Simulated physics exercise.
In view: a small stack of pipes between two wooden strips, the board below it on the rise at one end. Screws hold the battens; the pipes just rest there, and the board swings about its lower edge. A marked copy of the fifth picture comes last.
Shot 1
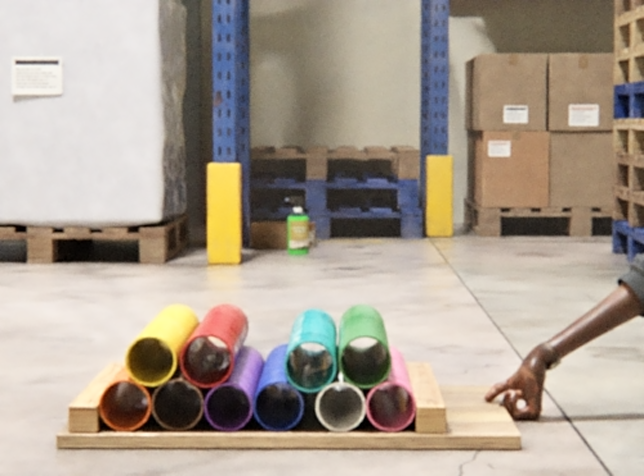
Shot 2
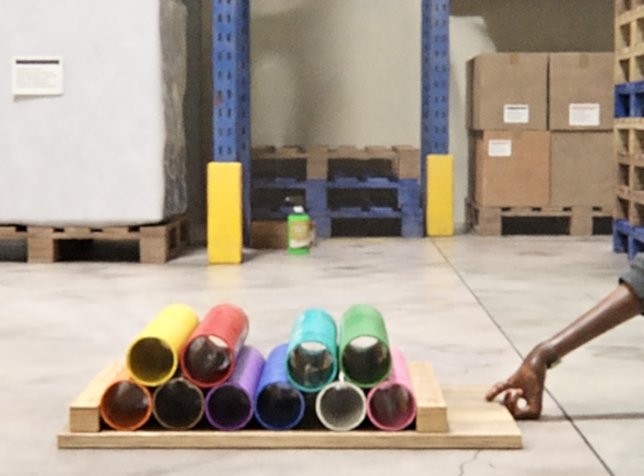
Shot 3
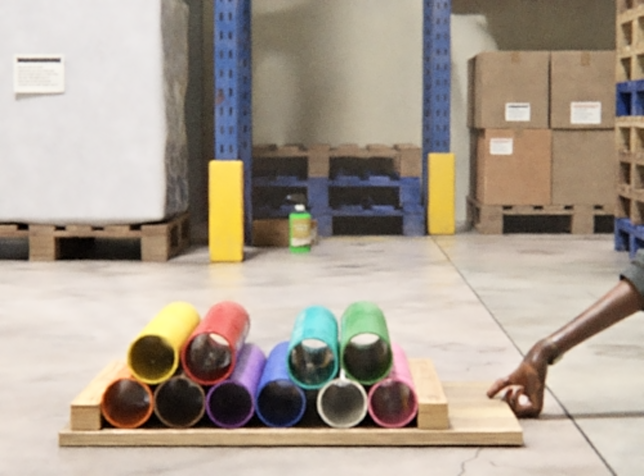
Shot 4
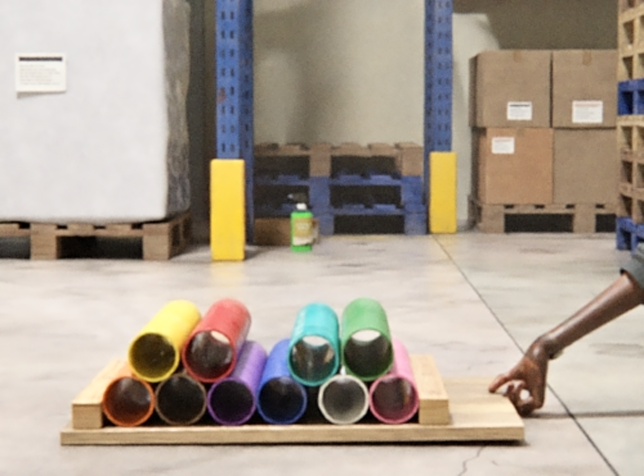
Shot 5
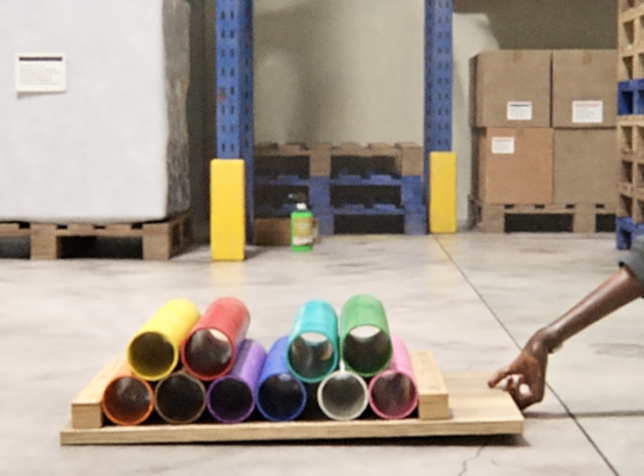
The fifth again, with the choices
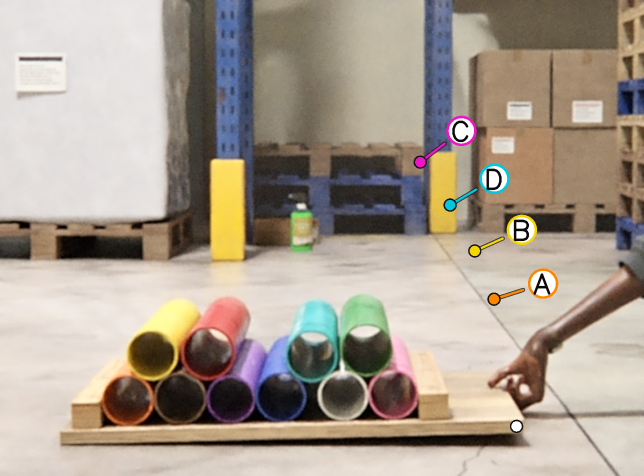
A dark-skinned hand at the right pinches the end of a wooden board on a pale warehouse floor and raises it very slightly, seen from low in front by a nearly still camera. Between two wooden strips, yellow, red, turquoise and green pipes rest on orange, dark, purple, blue, white and pink ones. The pipes keep their arrangement, with pallets, boxes and blue posts behind.
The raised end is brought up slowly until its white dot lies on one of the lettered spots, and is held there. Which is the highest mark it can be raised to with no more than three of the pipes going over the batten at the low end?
Up to B.
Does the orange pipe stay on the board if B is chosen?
The orange pipe: Yes.
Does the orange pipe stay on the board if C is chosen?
The orange pipe: Yes.
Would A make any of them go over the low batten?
No, at A.
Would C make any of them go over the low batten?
At C: Yes.
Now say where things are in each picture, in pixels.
The first picture shows purple pipe (229, 407); blue pipe (278, 406); white pipe (341, 407).
The second picture shows white pipe (341, 406); pink pipe (392, 406).
The third picture shows board (295, 398); white pipe (343, 403); pink pipe (393, 402); orange pipe (127, 403).
The fourth picture shows board (296, 395); orange pipe (128, 401); brown pipe (181, 400).
The fifth picture shows board (296, 392); orange pipe (128, 400); brown pipe (180, 398).
On the marked copy, A at (494, 299); B at (475, 251); C at (420, 162); D at (450, 205); the white dot at (516, 426).
Taking B. A third of the way, board at 17°.
Two thirds of the way, board at 24°.
When it is over, board at 24°, three over the low batten (turquoise, red, yellow).
As for the rest, A none over the low batten; C four over the low batten (turquoise, green, red, yellow); D four over the low batten (turquoise, green, red, yellow).
